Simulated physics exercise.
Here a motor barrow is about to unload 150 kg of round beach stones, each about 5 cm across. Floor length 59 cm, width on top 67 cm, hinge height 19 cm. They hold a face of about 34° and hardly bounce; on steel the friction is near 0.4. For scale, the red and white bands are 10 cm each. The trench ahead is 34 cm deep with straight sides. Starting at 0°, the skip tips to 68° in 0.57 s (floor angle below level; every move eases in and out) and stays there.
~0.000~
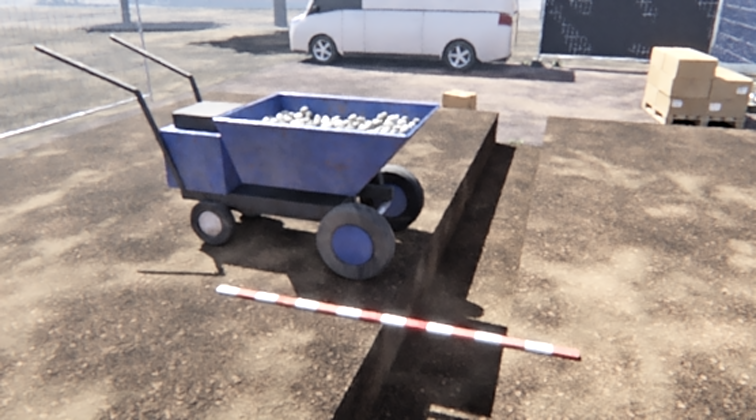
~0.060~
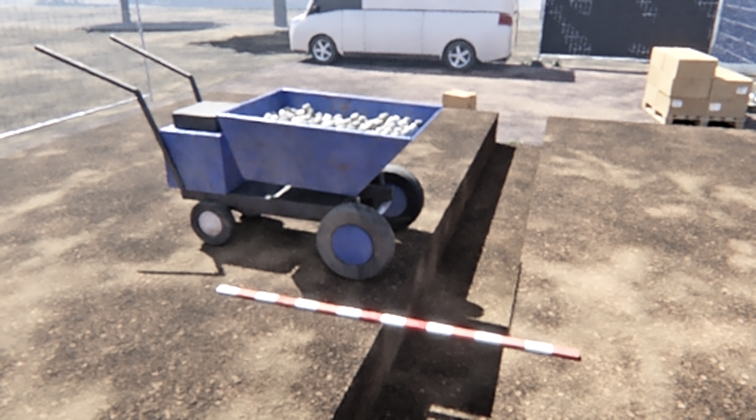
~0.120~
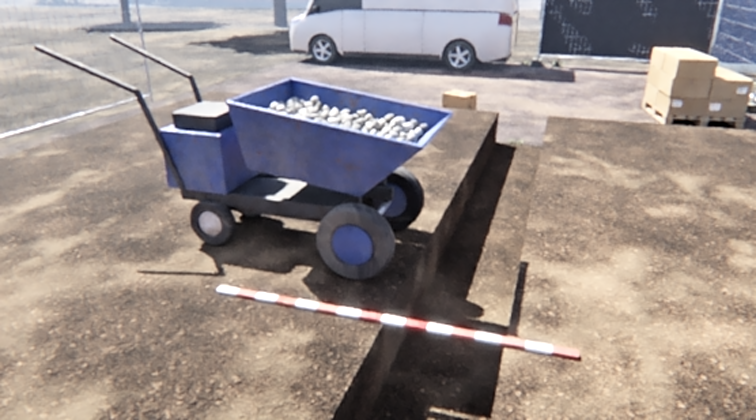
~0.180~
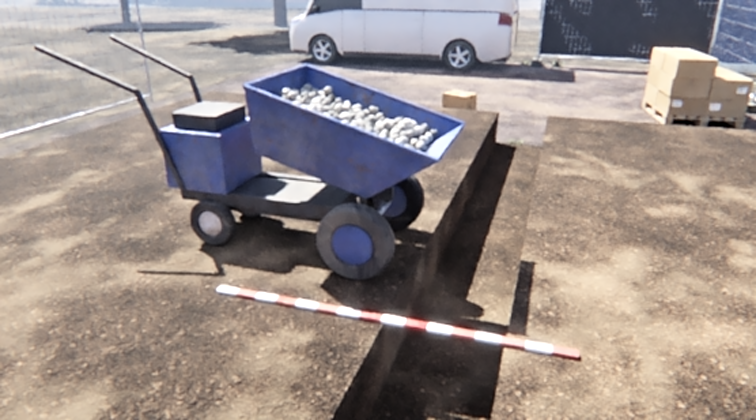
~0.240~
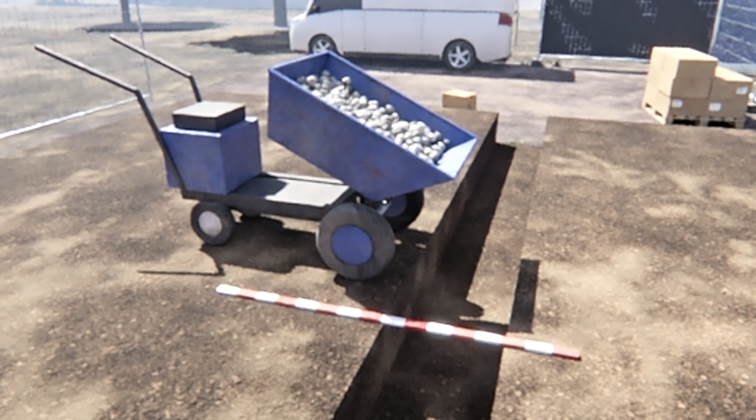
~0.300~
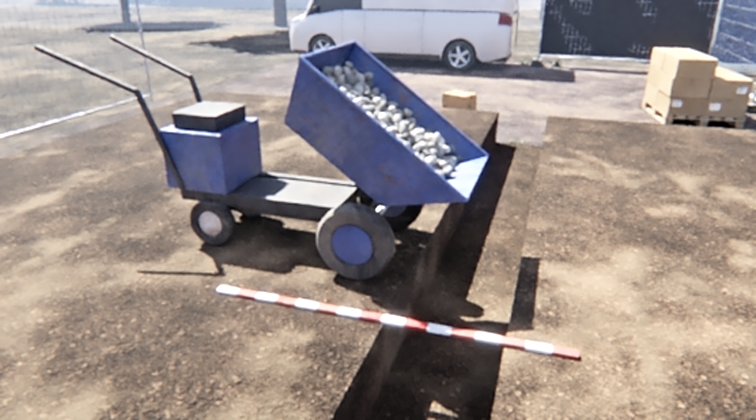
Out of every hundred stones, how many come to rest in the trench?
Close to 34 in a hundred.
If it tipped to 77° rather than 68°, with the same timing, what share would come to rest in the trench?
In that case some 40 per cent.
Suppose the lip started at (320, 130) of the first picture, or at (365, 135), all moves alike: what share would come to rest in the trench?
First some 100, then 75 per cent.
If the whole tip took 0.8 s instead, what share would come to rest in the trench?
In that case some 45 per cent.
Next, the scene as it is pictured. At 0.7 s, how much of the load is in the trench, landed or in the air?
About 5 per cent by then.
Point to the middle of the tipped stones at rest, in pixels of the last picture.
Near (563, 274).
After 0.4 s the floor is at 58°; 100 % in the skip; the foremost stones are at (468, 209).
After 0.7 s the floor is at 68°; 83 % in the skip, 7 % in the trench, 10 % past the trench; the foremost stones are at (551, 284).
After 1.0 s the floor is at 68°; 19 % in the skip, 16 % in the trench, 65 % past the trench; the foremost stones are at (748, 301).
After 3.0 s the floor is at 68°; 0 % in the skip, 34 % in the trench, 66 % past the trench; the foremost stones are past the picture's edge.
